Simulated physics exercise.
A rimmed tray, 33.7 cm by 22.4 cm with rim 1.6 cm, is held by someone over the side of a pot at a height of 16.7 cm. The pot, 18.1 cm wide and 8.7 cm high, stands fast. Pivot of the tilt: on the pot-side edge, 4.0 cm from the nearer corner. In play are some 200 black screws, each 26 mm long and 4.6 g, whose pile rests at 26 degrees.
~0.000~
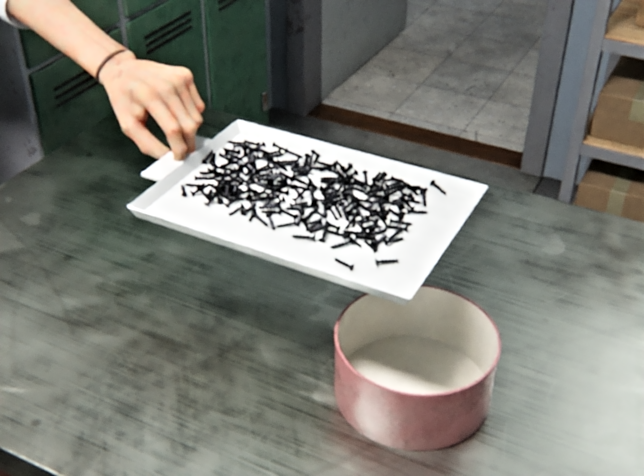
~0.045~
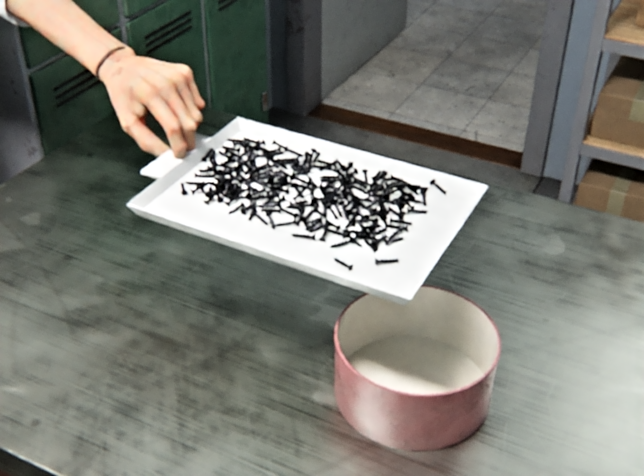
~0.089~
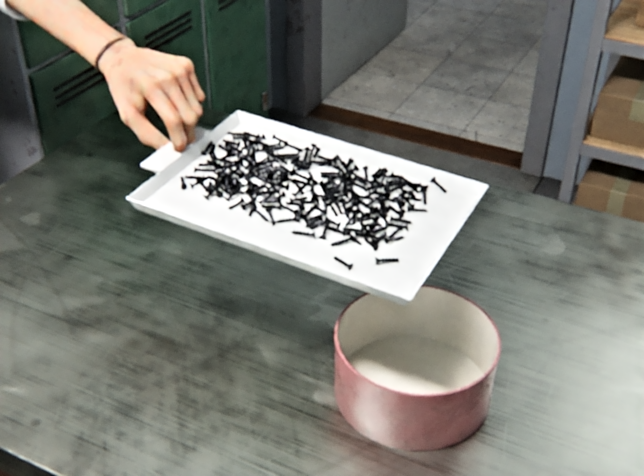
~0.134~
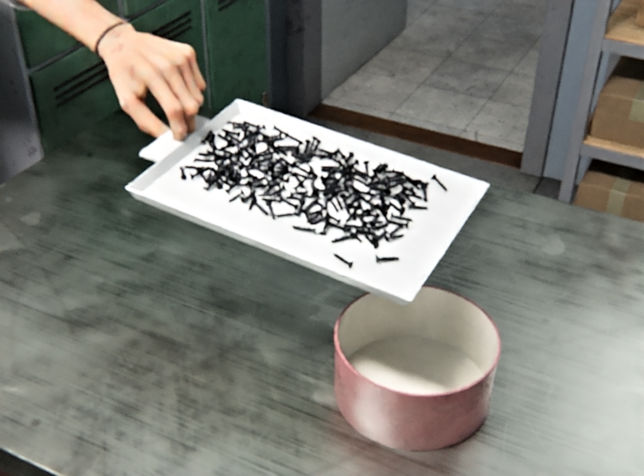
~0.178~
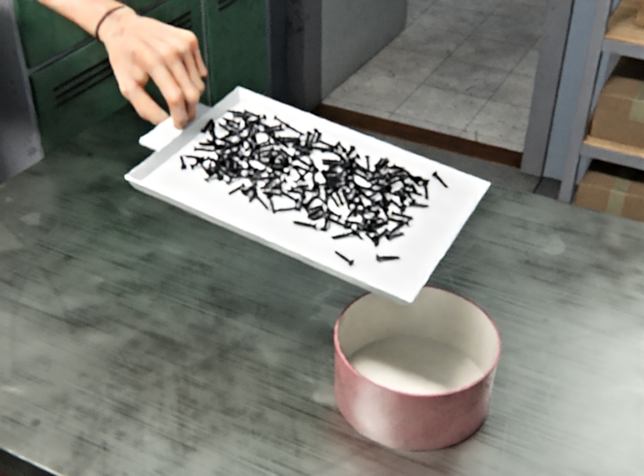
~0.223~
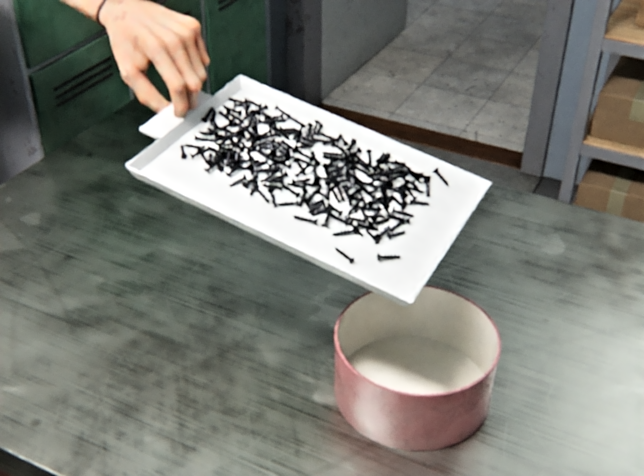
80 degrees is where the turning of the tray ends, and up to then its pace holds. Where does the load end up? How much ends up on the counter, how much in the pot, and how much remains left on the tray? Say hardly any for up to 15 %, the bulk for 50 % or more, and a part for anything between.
By place: Counter a part, pot the bulk, tray hardly any.
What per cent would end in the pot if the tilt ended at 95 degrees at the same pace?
Around 60 per cent, then.
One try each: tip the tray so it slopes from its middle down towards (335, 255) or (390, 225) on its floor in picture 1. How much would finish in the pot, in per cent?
I'd put it at roughly 65 per cent for the first tilt and roughly 35 per cent for the second.
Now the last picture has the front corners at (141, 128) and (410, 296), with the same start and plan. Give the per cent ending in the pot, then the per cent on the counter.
That works out as pot 20 and counter 80.
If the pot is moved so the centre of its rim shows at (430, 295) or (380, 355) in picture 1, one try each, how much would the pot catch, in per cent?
Roughly 35 per cent, then 35 per cent.
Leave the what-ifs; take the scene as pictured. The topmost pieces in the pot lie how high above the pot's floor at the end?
Roughly 2.5 cm up.
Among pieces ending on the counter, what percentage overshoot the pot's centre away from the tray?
Some 100 per cent.
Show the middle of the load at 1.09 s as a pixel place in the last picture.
Roughly (460, 349).
After 0.74 s, tilt 43 degrees; the tray holds 100 %, the pot 0 %.
After 1.09 s, tilt 65 degrees; the tray holds 30 %, the pot 30 %.
After 1.53 s, tilt 80 degrees; the tray holds 0 %, the pot 60 %.
At rest (2.3 s), counter 40 %, pot 60 %, tray 0 %.
